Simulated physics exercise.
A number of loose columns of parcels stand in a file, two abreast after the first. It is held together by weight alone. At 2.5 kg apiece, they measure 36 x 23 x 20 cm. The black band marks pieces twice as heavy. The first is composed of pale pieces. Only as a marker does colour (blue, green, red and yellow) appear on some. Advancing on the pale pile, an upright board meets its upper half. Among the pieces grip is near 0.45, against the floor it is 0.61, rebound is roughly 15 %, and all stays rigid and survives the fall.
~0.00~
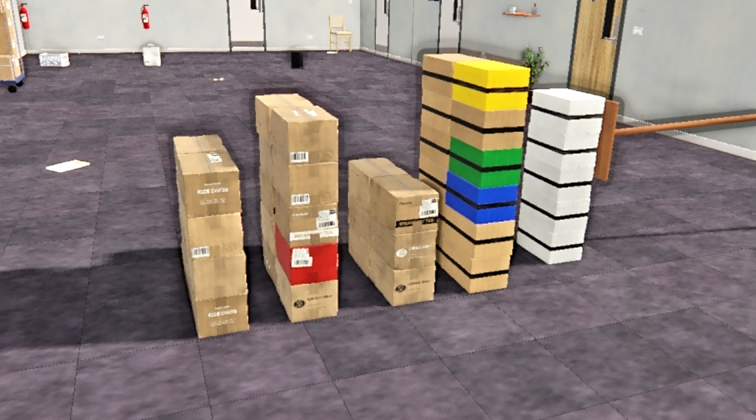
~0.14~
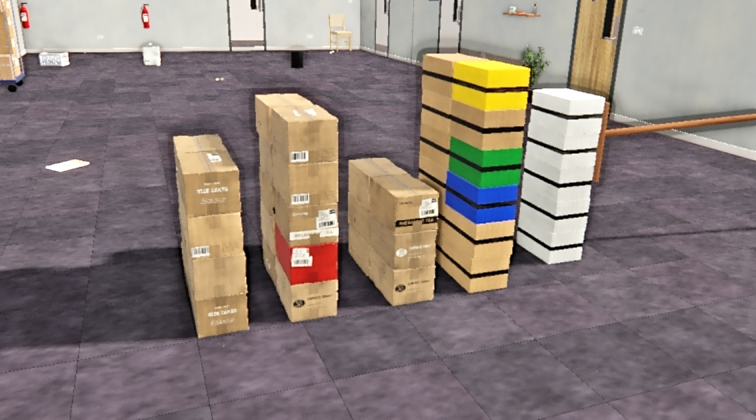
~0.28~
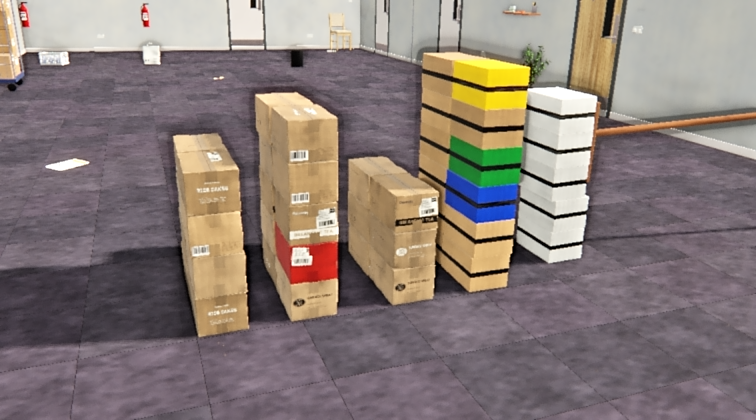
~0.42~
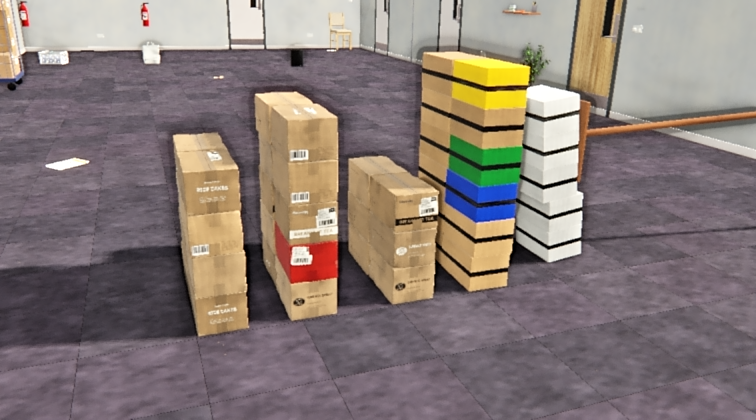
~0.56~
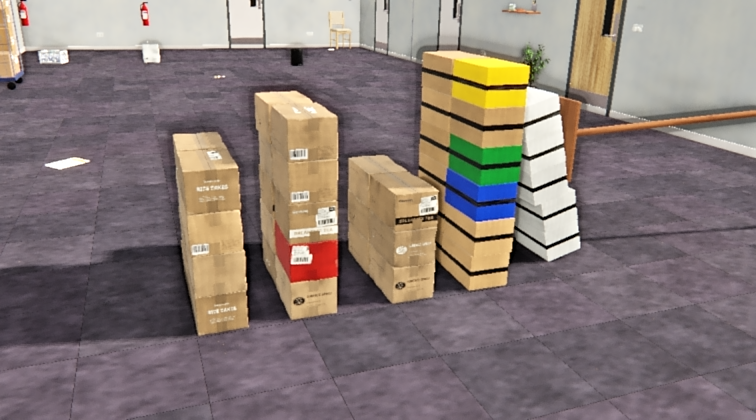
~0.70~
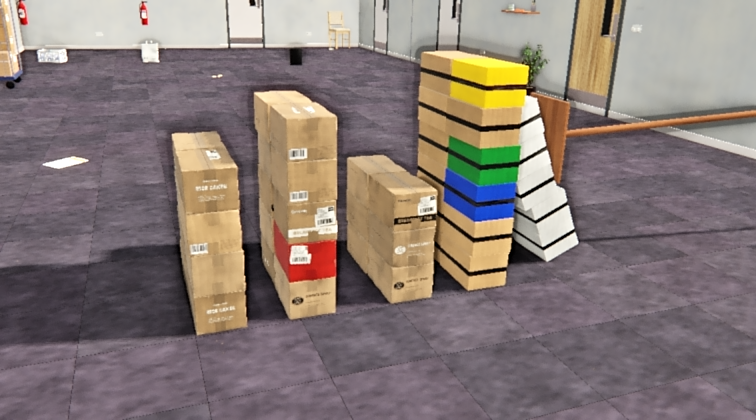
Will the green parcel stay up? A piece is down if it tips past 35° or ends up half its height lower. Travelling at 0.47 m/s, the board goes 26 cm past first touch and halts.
Yes.
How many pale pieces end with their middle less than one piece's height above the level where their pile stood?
Among the pale pieces, the count is 1.
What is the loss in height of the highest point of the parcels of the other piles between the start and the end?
By about 0 cm, start to end.
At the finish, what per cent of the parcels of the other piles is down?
Something near 0 percent.
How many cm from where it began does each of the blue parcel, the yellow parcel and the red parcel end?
Here blue ends up 0 centimetres away, yellow 0 centimetres and red 0 centimetres.
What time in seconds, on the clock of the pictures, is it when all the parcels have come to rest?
2.0 s, give or take.
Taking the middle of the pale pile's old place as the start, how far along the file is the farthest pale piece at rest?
Some 40 centimetres along the file.
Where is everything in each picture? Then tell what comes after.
In the first frame (pixels give the middle of a visible side), board (614, 132) 9 cm short; green parcel (502, 168); yellow parcel (508, 90); blue parcel (497, 205); none of the others has stirred.
The second frame shows board (604, 133) 28 mm short; green parcel (502, 168).
The third frame shows board (595, 132) 38 mm in; green parcel (502, 167).
The fourth frame shows board (586, 132) 10 cm in, top of the pale pile leaning 8°; green parcel (502, 167); none of the others has stirred.
The fifth frame shows board (576, 132) 17 cm in, top of the pale pile leaning 16°; green parcel (502, 166); none of the others has stirred.
The sixth frame shows board (565, 133) 23 cm in, top of the pale pile leaning 23°; green parcel (500, 166); yellow parcel (507, 87); blue parcel (496, 203); one has shifted.
After 0.76 s, 0 of the pale pile down; none of the 36 other parcels down, 2 disturbed; green parcel unmoved.
After 0.92 s, 0 of the pale pile down; none of the 36 other parcels down, 6 disturbed; green parcel 16 mm from its place; yellow parcel 38 mm from its place.
After 1.42 s, 0 of the pale pile down; none of the 36 other parcels down, 2 disturbed; green parcel unmoved.
After 1.86 s, 0 of the pale pile down; none of the 36 other parcels down, 3 disturbed; green parcel unmoved; yellow parcel 17 mm from its place.
In the end (2.3 s), 0 of the pale pile down; none of the 36 other parcels down, 2 disturbed; green parcel unmoved; yellow parcel unmoved; blue parcel unmoved. From the last view, middles, green parcel near (482, 157), yellow parcel near (486, 82).
